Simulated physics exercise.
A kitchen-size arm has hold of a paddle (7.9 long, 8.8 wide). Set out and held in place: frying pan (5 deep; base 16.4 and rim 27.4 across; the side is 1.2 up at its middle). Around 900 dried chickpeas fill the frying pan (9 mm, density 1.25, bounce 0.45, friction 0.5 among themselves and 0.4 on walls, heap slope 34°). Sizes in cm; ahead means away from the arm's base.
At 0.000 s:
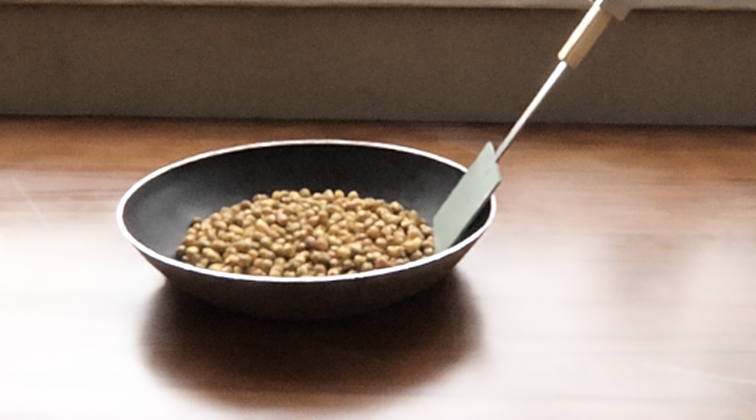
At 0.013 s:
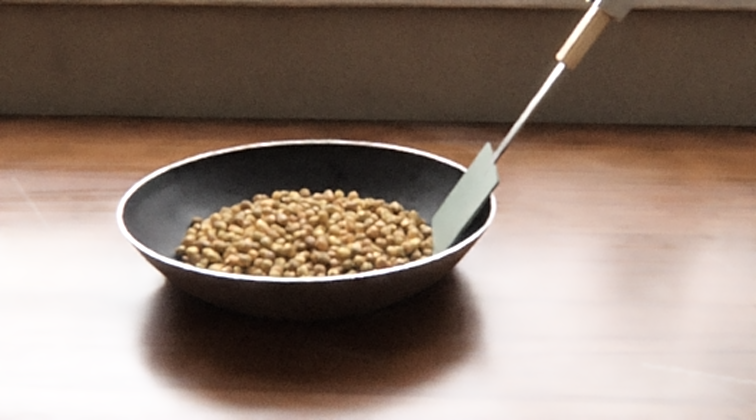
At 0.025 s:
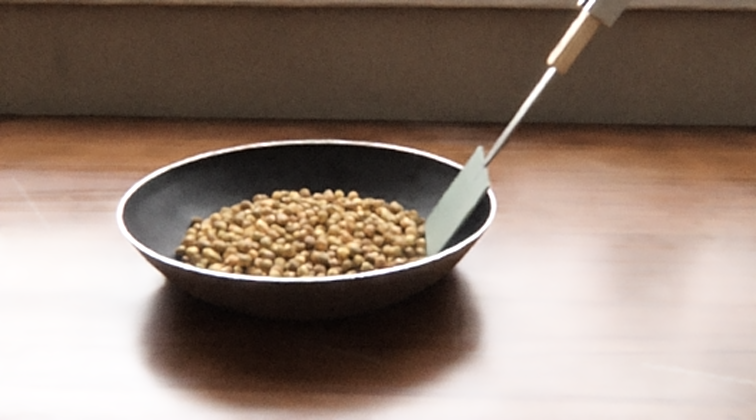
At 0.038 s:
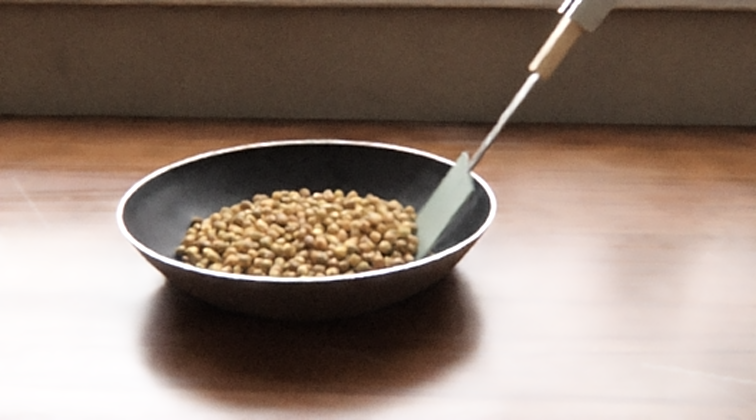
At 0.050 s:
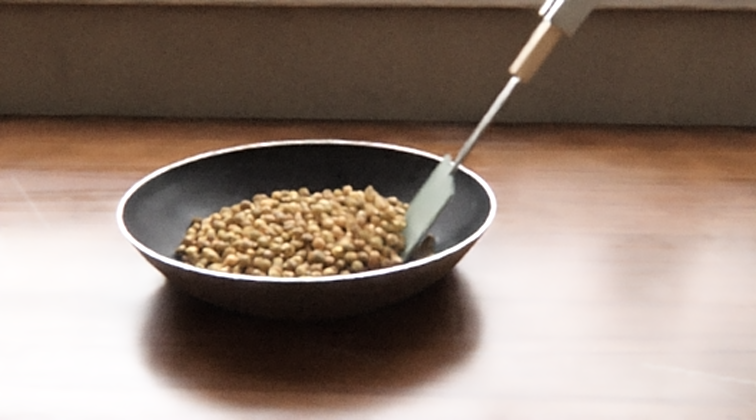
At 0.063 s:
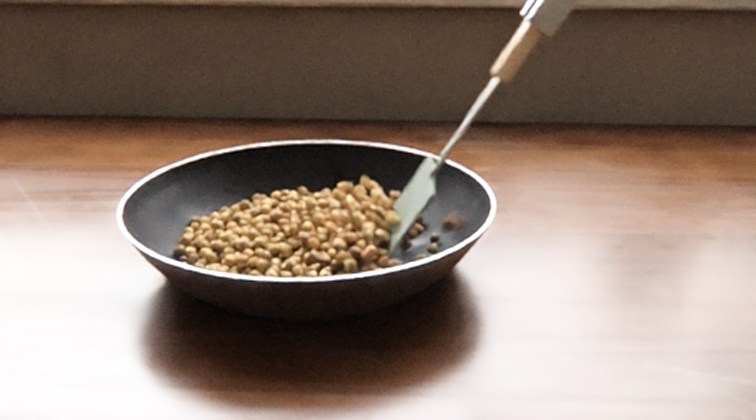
On a glossy wooden surface, a pale paddle rested briefly at the right side of a dark frying pan of dried chickpeas, then slid left, pushing the nearest ones into a slightly higher heap.
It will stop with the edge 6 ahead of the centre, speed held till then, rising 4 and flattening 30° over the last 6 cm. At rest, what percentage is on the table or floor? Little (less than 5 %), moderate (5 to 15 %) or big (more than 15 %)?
Share on the table or floor: Moderate (5 to 15 %).
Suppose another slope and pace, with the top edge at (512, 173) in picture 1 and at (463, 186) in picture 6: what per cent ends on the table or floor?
Some 0 per cent.
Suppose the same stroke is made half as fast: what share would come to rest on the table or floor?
Then about 0 per cent.
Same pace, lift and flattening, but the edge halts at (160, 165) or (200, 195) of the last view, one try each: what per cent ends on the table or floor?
About 30 and 20 per cent.
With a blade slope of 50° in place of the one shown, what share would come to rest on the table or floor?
It would be near 10 per cent.
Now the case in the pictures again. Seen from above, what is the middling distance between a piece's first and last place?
About 3 cm.
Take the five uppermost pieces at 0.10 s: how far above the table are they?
About 9 cm.
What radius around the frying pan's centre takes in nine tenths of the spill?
About 60 cm.
After 0.10 s, sloping 58°, highest piece 12 above the table; 897 in the frying pan, 3 on the blade or in flight.
After 0.13 s, sloping 48°, highest piece 18 above the table; 896 in the frying pan, 4 on the blade or in flight.
After 0.35 s, sloping 28°, highest piece 31 above the table; 817 in the frying pan, 72 on the table or floor, 11 on the blade or in flight.
After 1.40 s, sloping 28°, highest piece 5 above the table; 817 in the frying pan, 83 on the table or floor.
At rest, 817 in the frying pan, 83 on the table or floor. That is 9 % on the table or floor.
